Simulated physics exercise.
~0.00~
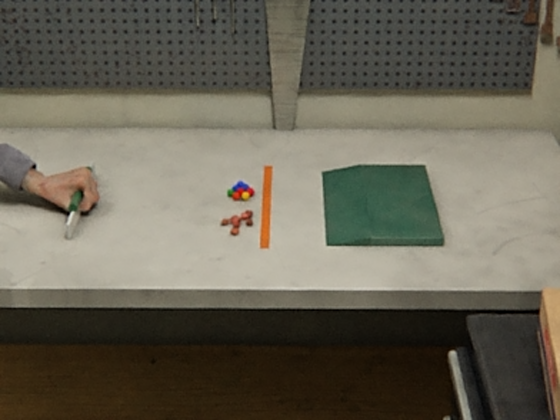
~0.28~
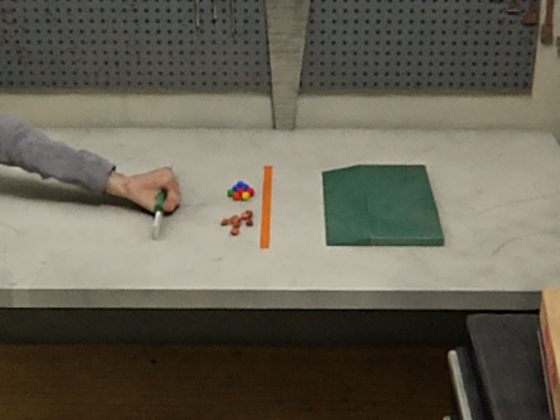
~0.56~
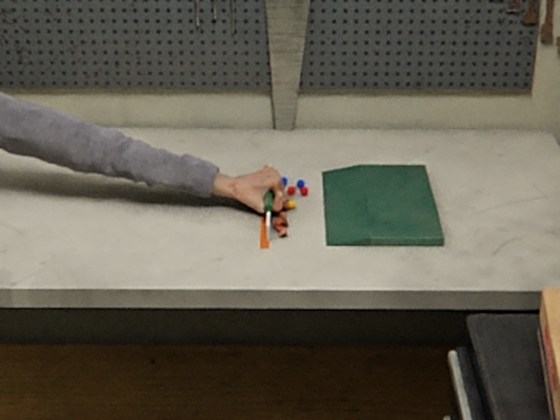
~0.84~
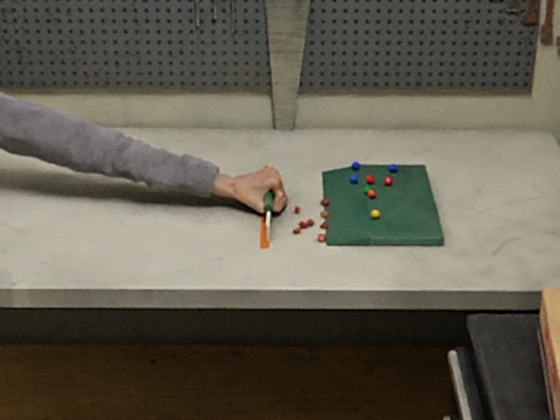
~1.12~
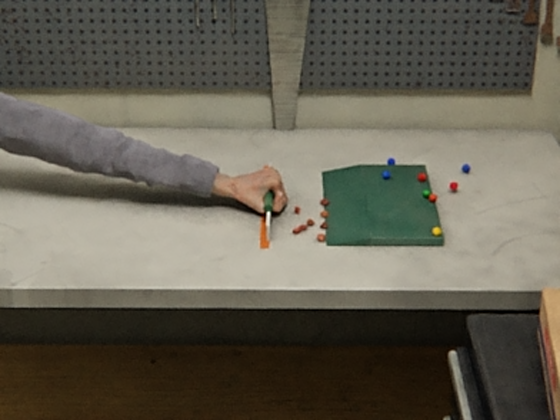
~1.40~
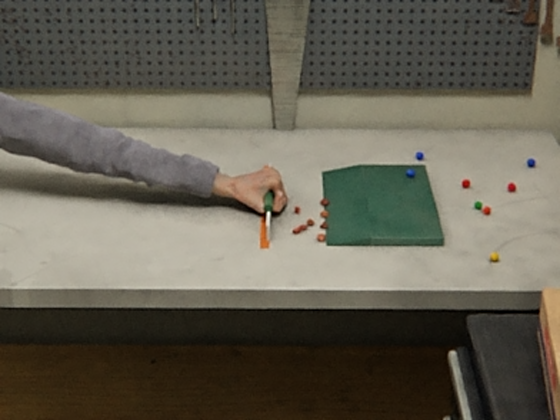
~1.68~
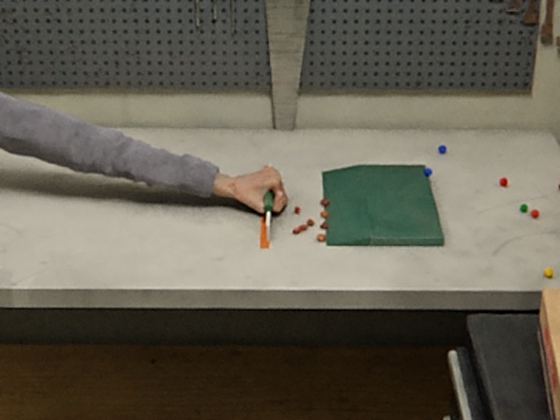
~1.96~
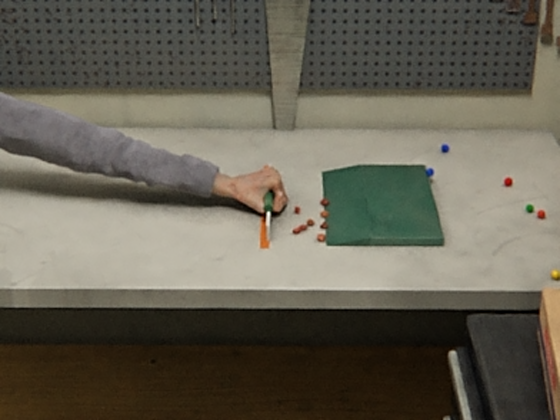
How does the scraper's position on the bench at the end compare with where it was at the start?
At the start the scraper is near the left end of the bench, well away from the heaps. By the end it is farther right, held still at the orange tape.
A hand in a grey sleeve slides a green-handled scraper rightward across a pale workbench, seen from the front and slightly above, with grey pegboard behind. Ahead lie a heap of bright coloured balls, a heap of reddish-brown bits, an orange strip of tape and a green slab with a sloped near side on its left. The scraper pushes both heaps over the tape and stops there. The brown bits halt short of the slab's top, around its left edge. The balls roll up and across the slab, spread out over the bench beyond and end scattered at the right.
